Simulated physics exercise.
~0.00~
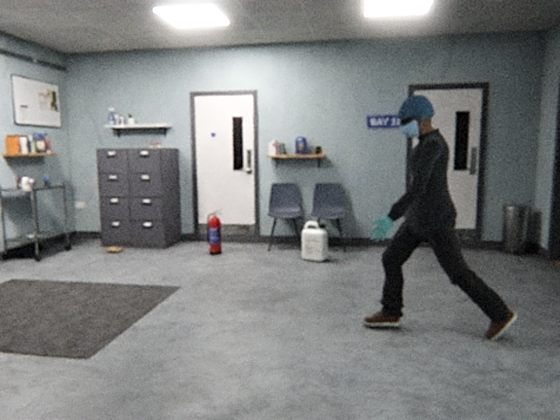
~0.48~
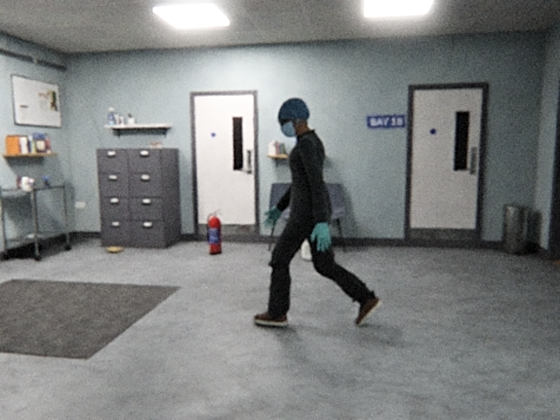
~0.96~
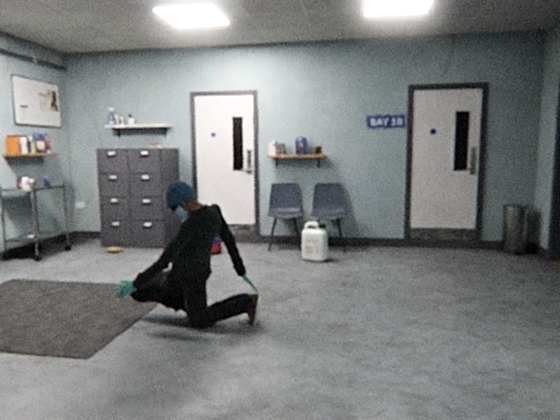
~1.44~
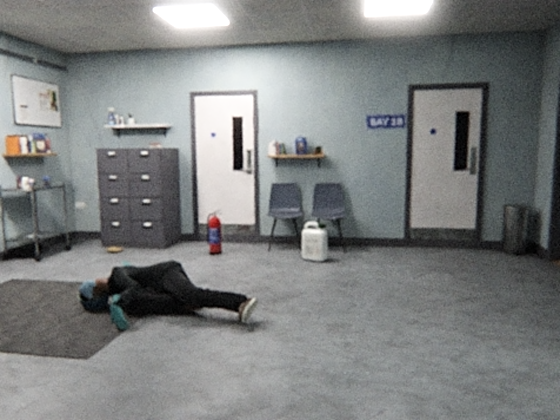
Clinic room with grey floor, a masked person in dark clothes walking left, dropping low and ending lying partly across a black mat.
